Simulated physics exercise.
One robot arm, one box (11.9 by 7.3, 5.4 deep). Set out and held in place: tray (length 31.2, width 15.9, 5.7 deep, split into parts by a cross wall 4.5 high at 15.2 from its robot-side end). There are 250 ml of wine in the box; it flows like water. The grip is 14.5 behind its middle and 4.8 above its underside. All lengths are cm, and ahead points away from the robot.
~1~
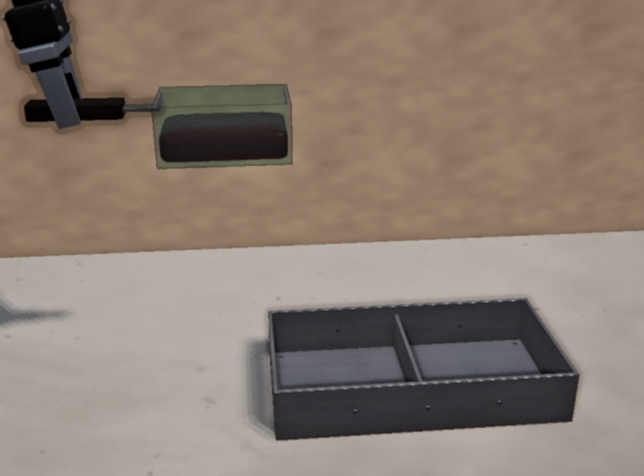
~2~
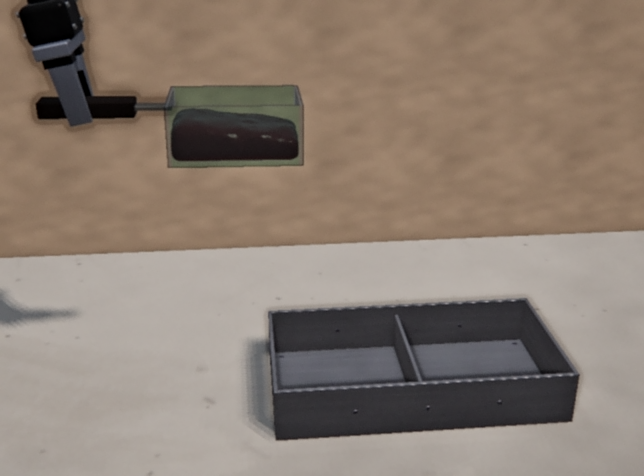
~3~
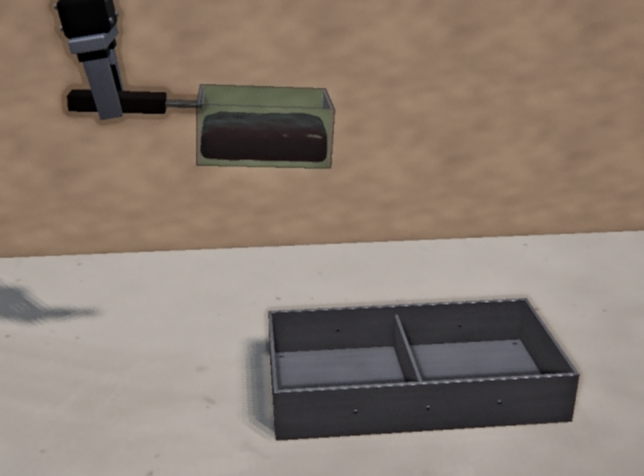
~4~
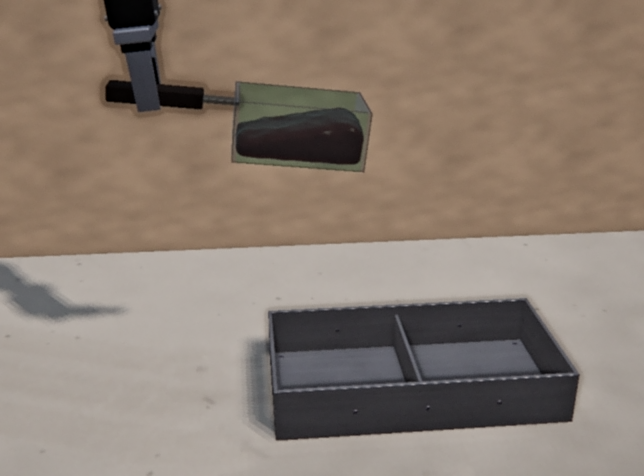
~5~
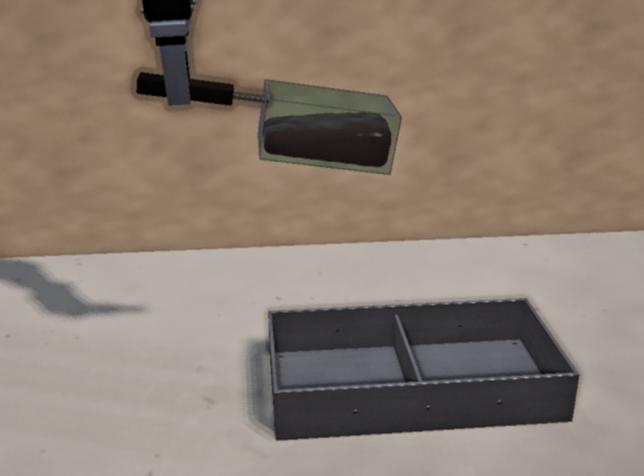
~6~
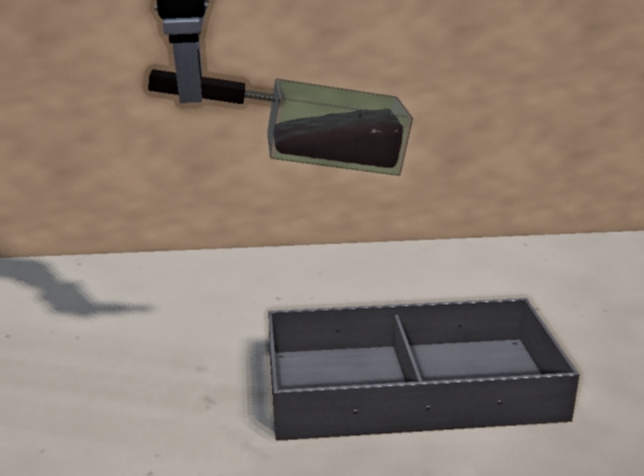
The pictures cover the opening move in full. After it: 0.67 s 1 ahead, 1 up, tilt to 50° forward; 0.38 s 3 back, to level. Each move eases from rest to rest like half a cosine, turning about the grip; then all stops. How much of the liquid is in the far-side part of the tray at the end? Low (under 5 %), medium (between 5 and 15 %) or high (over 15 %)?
Share in the far-side part of the tray: Low (under 5 %).
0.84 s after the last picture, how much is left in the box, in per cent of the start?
Some 65 per cent.
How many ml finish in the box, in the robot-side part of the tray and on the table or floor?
Roughly 160, 80, 15 ml.
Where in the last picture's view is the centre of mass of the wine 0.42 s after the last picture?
Near (331, 193).
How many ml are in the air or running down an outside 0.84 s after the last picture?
About 15 ml.
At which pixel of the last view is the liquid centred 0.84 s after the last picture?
Near (341, 252).
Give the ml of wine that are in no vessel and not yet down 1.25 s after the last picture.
About 0 ml.
Then, 0.42 s later, tilted 38° forward, liquid up to 26 above the table; 245 ml in the box, 5 ml in the air or running down outside.
Then, 0.84 s later, tilted 29° forward, liquid up to 34 above the table; 160 ml in the box, 80 ml in the robot-side part, 15 ml in the air or running down outside.
Then, 1.25 s later, level, liquid up to 71 above the table; 160 ml in the box, 80 ml in the robot-side part, 15 ml on the table or floor.
Then, 2.05 s later, level, liquid up to 34 above the table; 160 ml in the box, 80 ml in the robot-side part, 15 ml on the table or floor.
At rest, 160 ml in the box, 80 ml in the robot-side part, 15 ml on the table or floor. That is 1 % in the far-side part of the tray.
